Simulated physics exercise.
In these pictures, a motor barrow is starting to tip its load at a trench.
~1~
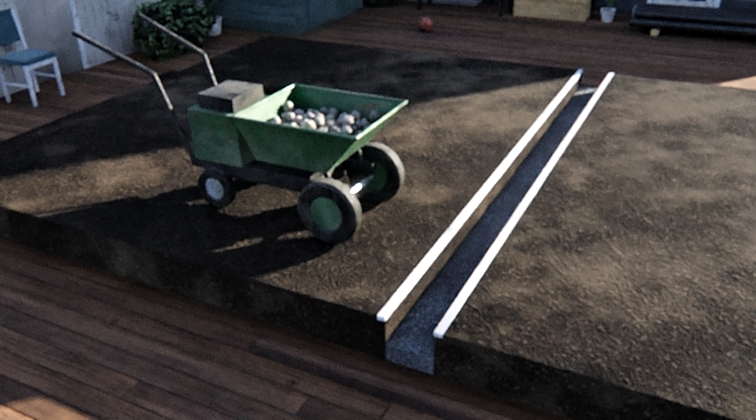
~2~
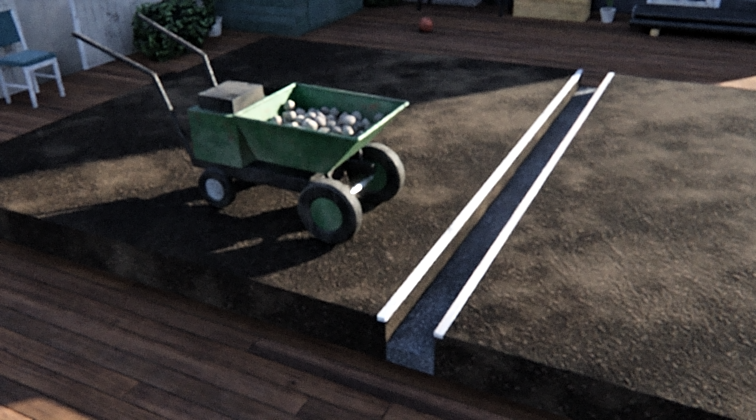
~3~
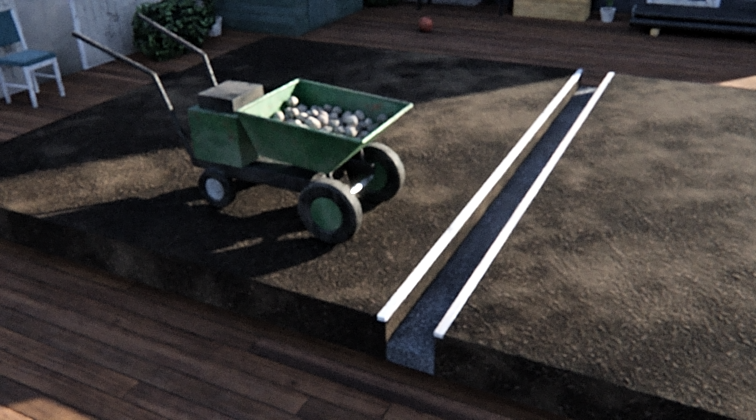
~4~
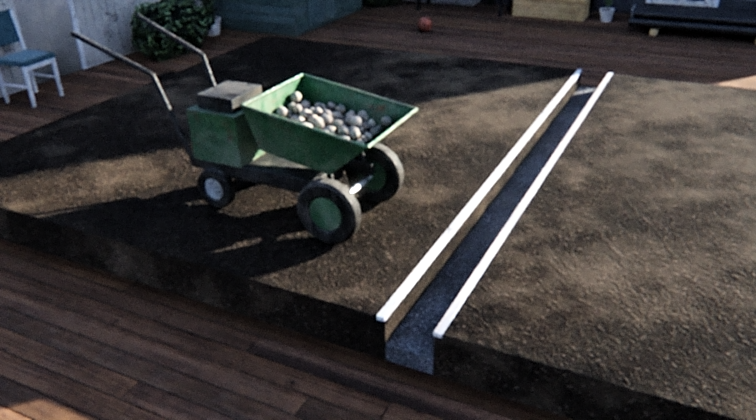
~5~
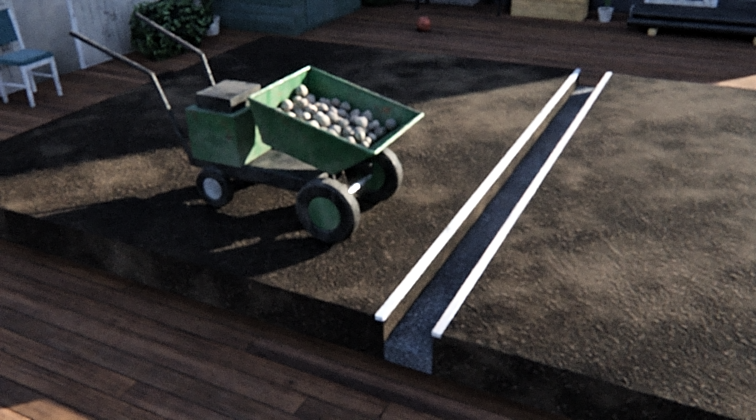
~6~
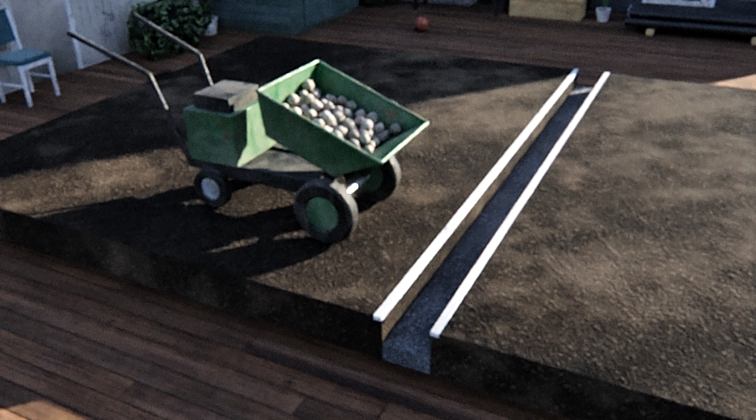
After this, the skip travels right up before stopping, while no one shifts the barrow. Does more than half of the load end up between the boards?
Yes, the trench will hold the main part of the load.
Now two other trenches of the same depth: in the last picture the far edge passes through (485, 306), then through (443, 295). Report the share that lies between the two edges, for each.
Close to 90 per cent in the first, close to 60 per cent in the second.
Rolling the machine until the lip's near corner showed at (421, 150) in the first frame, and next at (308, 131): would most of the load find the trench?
Spot 1 gives the minor portion, spot 2 gives the minor portion.
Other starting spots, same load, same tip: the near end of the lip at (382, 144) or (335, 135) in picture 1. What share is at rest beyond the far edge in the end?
In turn, around 30 per cent and 0 per cent.
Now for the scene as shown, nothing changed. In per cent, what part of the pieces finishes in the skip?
Roughly 10 per cent of the load.
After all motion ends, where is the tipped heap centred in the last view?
Last view, resting centre - approx. (463, 254).
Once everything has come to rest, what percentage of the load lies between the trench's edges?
About 80 per cent.
Shortly afterwards, skip tipped steeply; the whole lot in the skip.
Next, skip tipped right over; near two thirds in the skip; a little short of the trench; near a third in or heaped over the trench.
Some moments later, skip tipped right over; a little in the skip; a little short of the trench; the bulk in or heaped over the trench; only a few beyond it.
In the end, skip tipped right over; a little in the skip; a little short of the trench; the bulk in or heaped over the trench; only a few beyond it.
